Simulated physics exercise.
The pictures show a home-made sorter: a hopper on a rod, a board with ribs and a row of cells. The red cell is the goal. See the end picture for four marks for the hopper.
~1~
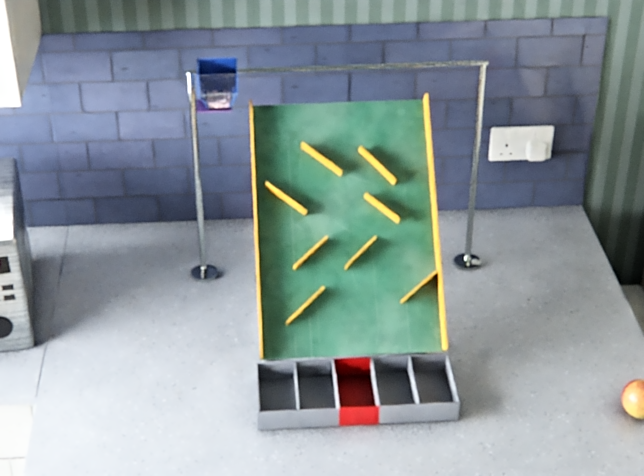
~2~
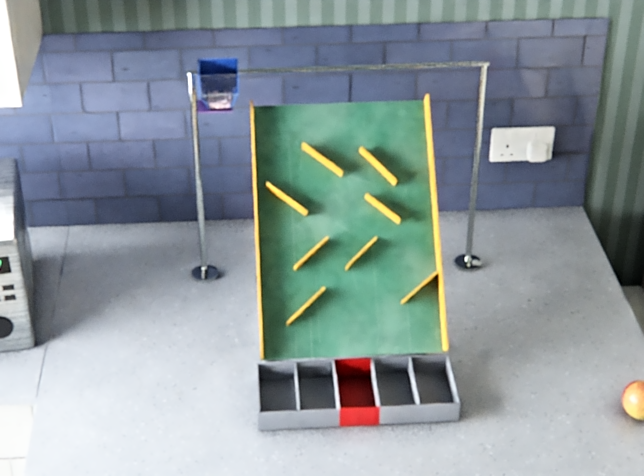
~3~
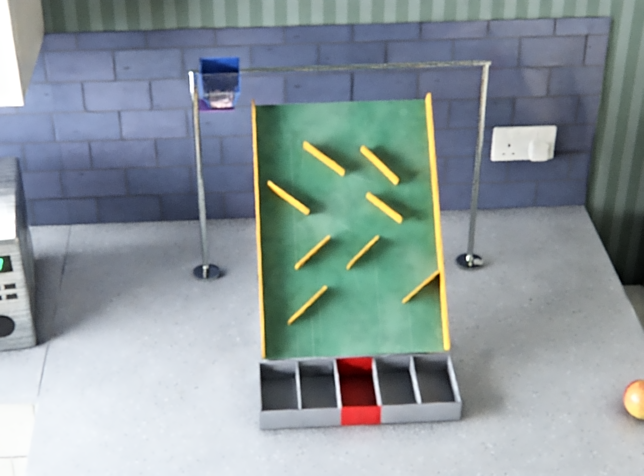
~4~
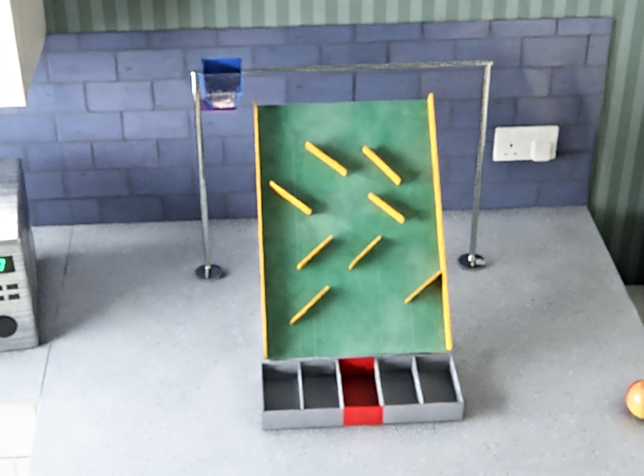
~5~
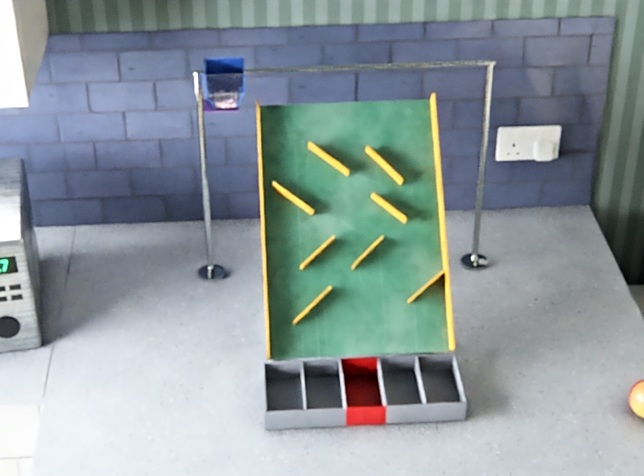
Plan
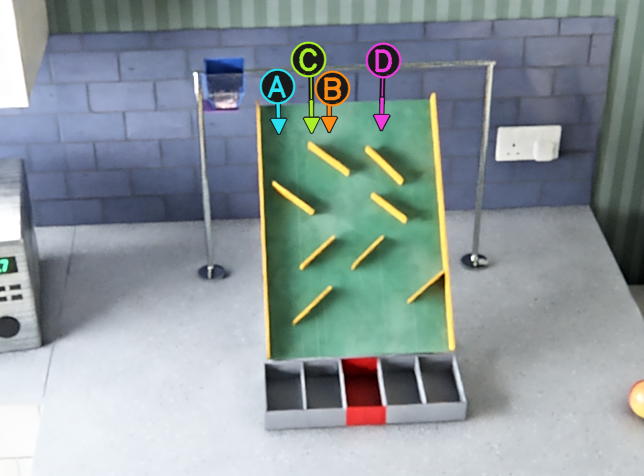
On a grey counter against a blue-grey tiled wall, a small blue hopper hangs near the left end of a metal rod, behind a sloping green board with yellow ribs and a row of five cells, the middle one red. Nothing on the board moves as the whole view shifts very slightly.
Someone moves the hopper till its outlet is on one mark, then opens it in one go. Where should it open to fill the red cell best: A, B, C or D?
Take D.
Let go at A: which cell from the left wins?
The first.
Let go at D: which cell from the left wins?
The third.
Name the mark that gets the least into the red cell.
A.
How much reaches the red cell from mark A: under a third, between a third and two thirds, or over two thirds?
Under a third.
On the marked copy, mark A meets the board at (278, 128); mark B meets the board at (329, 126); mark C meets the board at (311, 127); mark D meets the board at (381, 124).
If A is chosen, a small share in the red cell, the bulk in other cells, a small share outside the box.
If B is chosen, close to half in the red cell, close to a third in other cells, a small share outside the box.
If C is chosen, close to a third in the red cell, close to half in other cells, a small share outside the box.
If D is chosen, close to two thirds in the red cell, close to a quarter in other cells, a small share outside the box.
